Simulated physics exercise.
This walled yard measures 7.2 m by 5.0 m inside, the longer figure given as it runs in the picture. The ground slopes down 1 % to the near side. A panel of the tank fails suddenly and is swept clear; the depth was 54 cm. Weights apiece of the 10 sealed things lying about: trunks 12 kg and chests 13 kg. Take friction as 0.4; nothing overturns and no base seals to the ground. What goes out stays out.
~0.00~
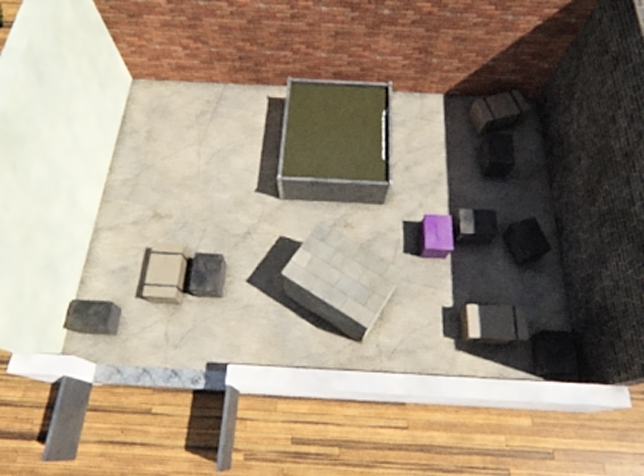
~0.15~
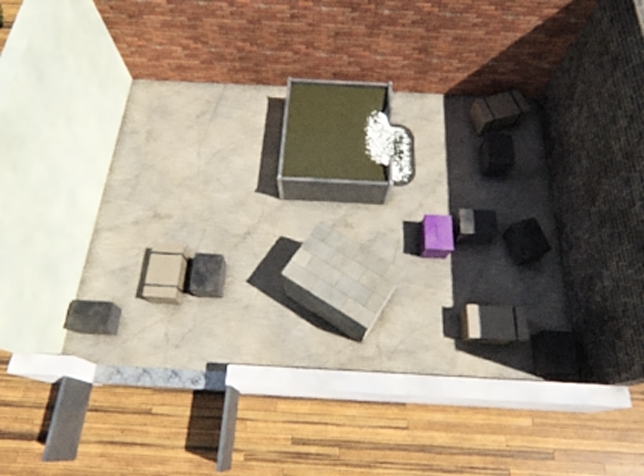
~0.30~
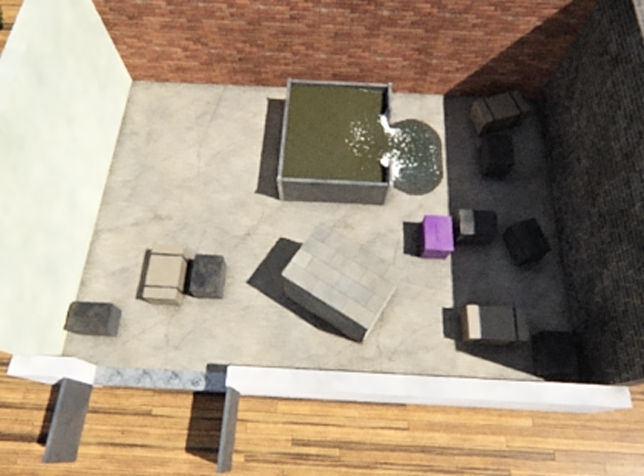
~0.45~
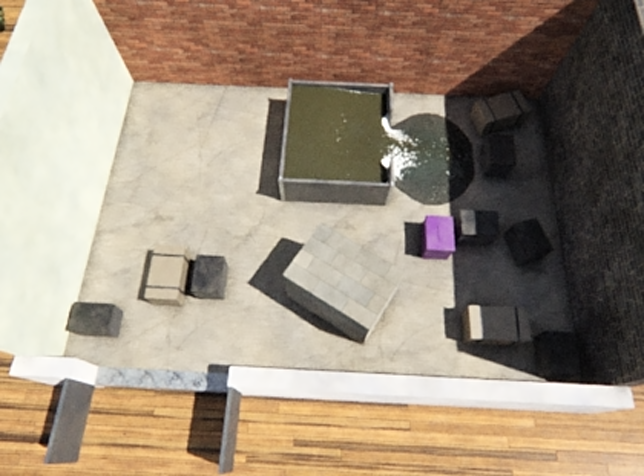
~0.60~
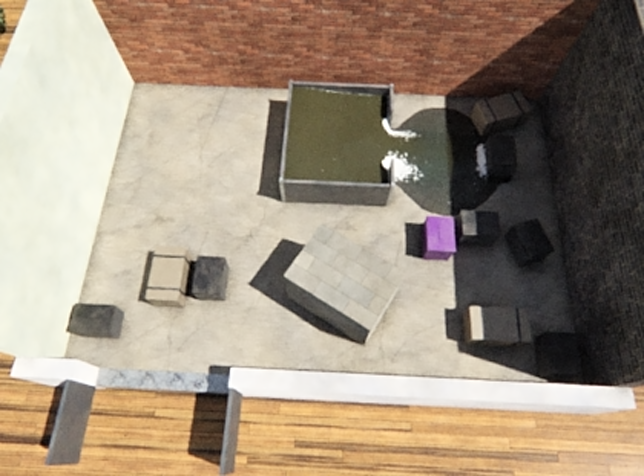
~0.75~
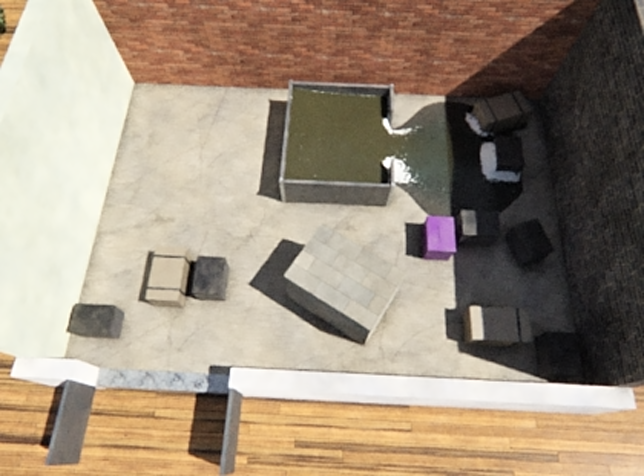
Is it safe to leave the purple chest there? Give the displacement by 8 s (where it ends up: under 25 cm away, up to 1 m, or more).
Purple chest moves a short way.
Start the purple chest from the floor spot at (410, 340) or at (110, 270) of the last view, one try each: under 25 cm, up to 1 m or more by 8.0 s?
In that order: It is nudged along; it holds its place.
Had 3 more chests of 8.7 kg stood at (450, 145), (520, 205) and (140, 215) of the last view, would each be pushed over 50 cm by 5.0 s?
In that order: Past it, more, less.
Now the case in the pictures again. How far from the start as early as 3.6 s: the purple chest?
About 0 cm.
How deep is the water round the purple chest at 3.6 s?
About 1 cm.
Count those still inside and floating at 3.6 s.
At that moment 4.
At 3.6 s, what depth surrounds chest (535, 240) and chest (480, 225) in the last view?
About 8 and 5 cm.
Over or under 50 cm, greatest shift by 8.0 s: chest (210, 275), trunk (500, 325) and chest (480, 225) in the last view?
In turn: Under, past it, over.
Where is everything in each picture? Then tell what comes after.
The purple chest at (438, 231), on the bottom; 3.0 m2 under water; 0 of 10 have shifted, in the first frame.
The purple chest at (439, 232), on the bottom; water covers 3.4 m2; 0 of 10 have shifted, in the second frame.
The purple chest at (439, 232), on the bottom; 4.1 m2 under water; 0 of 10 have shifted, in the third frame.
The purple chest at (440, 232), on the bottom; water covers 4.9 m2; 0 of 10 have shifted, in the fourth frame.
The purple chest at (441, 233) rests on the ground; 5.7 m2 under water; 0 of 10 have shifted, in the fifth frame.
The purple chest at (441, 233) rests on the ground; 6.6 m2 under water; 1 of 10 have shifted, in the sixth frame.
After 1.6 s the purple chest is near (441, 233), 0.0 m from its start, aground; 0 of 10 are out; 2 afloat.
After 3.6 s the purple chest is near (441, 233), 0.0 m from its start, aground; 0 of 10 are out; 4 afloat.
After 5.6 s the purple chest is near (440, 233), 0.0 m from its start, aground; 0 of 10 are out; 5 afloat.
After 8.0 s the purple chest is near (436, 207), 0.4 m from its start, aground; 0 of 10 are out; 5 afloat.
